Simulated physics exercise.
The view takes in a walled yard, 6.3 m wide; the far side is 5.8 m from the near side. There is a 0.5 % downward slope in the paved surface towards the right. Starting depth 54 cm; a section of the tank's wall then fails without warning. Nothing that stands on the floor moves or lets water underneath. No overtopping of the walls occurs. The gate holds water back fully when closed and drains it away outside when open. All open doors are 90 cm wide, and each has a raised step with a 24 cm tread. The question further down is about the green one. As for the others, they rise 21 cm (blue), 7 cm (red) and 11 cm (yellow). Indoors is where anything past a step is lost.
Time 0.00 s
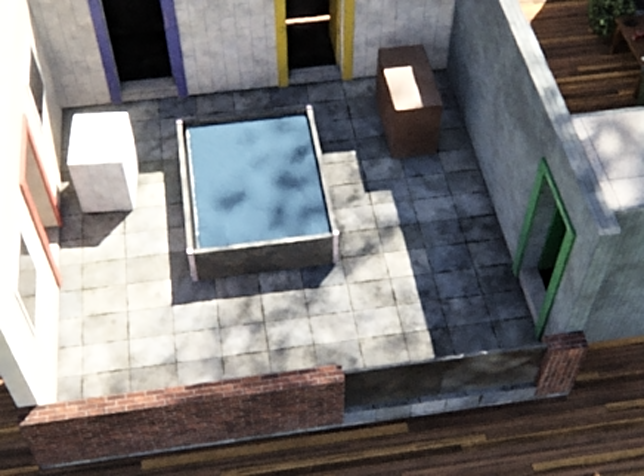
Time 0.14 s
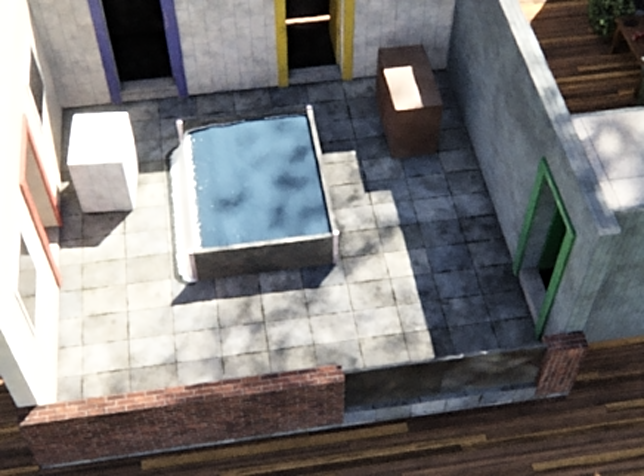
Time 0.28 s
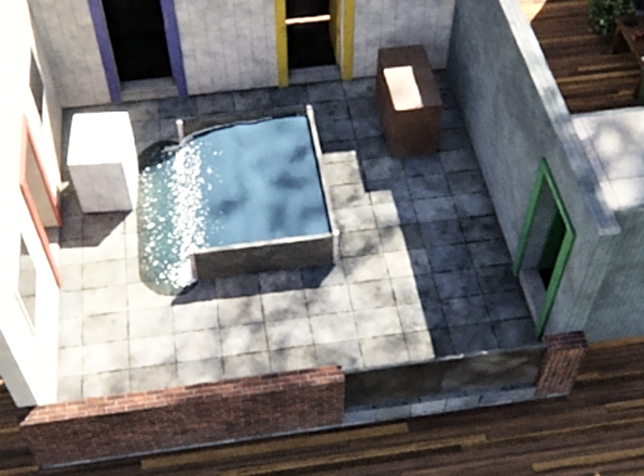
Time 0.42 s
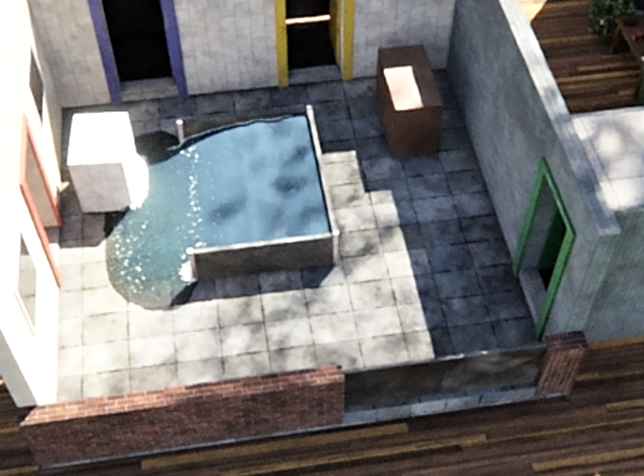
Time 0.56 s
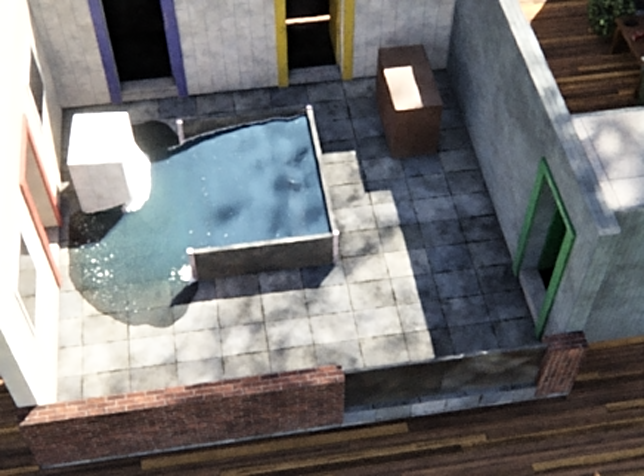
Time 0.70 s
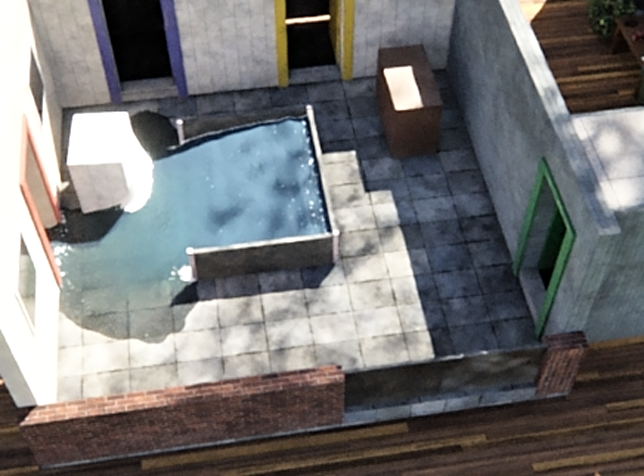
Water pours from the left side of a raised tank and spreads around a white block.
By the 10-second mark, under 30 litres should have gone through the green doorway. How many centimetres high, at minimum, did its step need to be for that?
It needed to be about 6.5 cm high.
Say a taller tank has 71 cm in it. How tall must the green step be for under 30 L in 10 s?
The step would need to be some 10.0 cm high.
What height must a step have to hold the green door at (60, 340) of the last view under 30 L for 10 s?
Roughly 13.5 cm.
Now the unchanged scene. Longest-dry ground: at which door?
The answer is the green door.
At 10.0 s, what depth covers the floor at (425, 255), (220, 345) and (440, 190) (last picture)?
In that order: 6, 5 and 5 cm.
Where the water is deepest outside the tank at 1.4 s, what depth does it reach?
Close to 38 centimetres.
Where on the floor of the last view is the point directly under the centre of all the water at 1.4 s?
Roughly (205, 208).
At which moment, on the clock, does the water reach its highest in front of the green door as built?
At about 9.0 s.
After 1.4 s water covers 25 % of the floor, deepest (38 cm) near (147, 193); it has not reached the green door.
After 3.0 s water covers 40 % of the floor, deepest (31 cm) near (57, 422); it has not reached the green door.
After 10.0 s water covers 95 % of the floor, deepest (12 cm) near (439, 78); 10 cm at the green door, 0 litres in over its 18 cm step.
At the green door as built, the water arrived by 5.1 s and peaked near 12 cm at 8.8 s.
With a step of 5.5 cm, 48 litres would have come in within the 10 s; with 7.5 cm, 19 litres. So under 30 litres takes about 6.5 cm.
